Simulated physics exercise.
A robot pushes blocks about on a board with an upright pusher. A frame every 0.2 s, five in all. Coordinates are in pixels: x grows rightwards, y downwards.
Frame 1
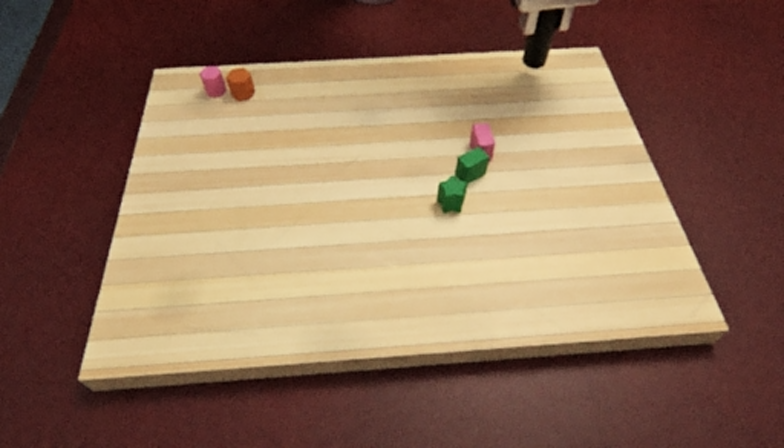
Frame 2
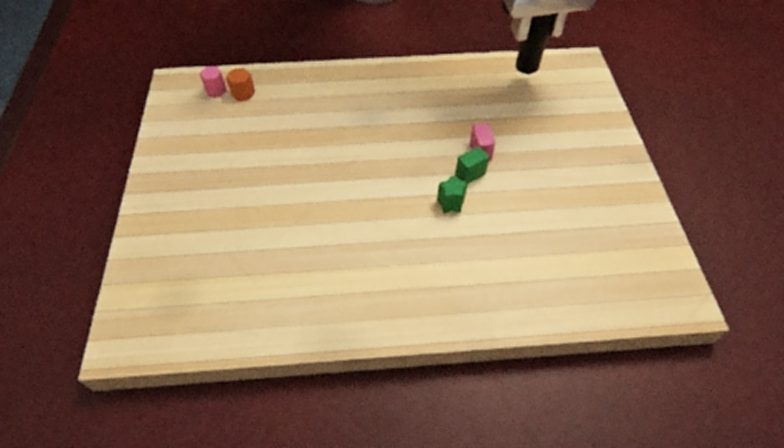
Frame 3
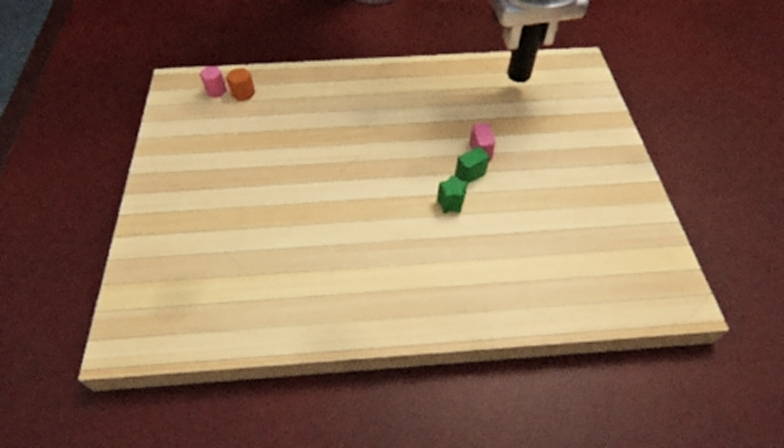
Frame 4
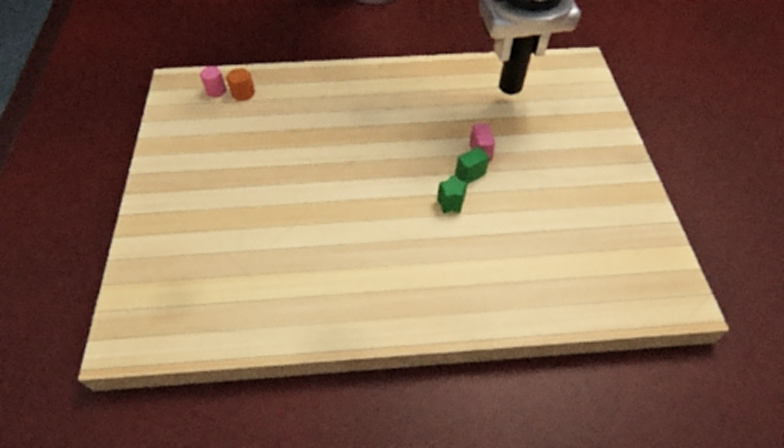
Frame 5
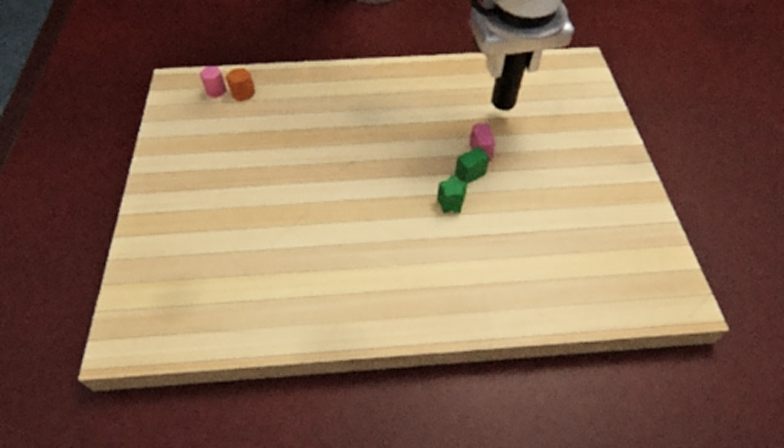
In this clip, a robot's upright black pusher moves down and slightly left over a striped wooden board, drawing closer to a pink block beside two green ones, while all the blocks, including two at the upper left, stay still.
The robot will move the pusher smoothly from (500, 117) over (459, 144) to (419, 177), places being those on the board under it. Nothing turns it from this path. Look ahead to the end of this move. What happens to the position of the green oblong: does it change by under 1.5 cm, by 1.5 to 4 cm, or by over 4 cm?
It moves only a bit, under 1.5 cm.
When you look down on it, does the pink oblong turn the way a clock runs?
I believe not.
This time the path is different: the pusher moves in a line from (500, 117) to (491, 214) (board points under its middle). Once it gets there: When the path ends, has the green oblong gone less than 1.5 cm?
Yes.
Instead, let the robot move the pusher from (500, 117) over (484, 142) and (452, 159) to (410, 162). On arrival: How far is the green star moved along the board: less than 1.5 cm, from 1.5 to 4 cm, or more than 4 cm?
It ends under 1.5 cm away.
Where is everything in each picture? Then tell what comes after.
Pusher's lower end (534, 62); green star (454, 186); green oblong (474, 157); pink oblong (484, 134), in the first frame.
Pusher (527, 68); blocks still, in the second frame.
Pusher (519, 76); blocks still, in the third frame.
Pusher (510, 88); blocks still, in the fourth frame.
Pusher (503, 103); green star (454, 186); green oblong (474, 157); pink oblong (484, 134), in the fifth frame.
On the path given first. One third of the way, pusher (475, 121); pink oblong (483, 137).
Two thirds of the way, pusher (446, 141); green oblong (473, 161), turned 15° clockwise; pink oblong (481, 144), turned 60° anticlockwise.
At the end, pusher (419, 163); green star still; green oblong (473, 161), turned 15° clockwise; pink oblong (481, 144), turned 60° anticlockwise.
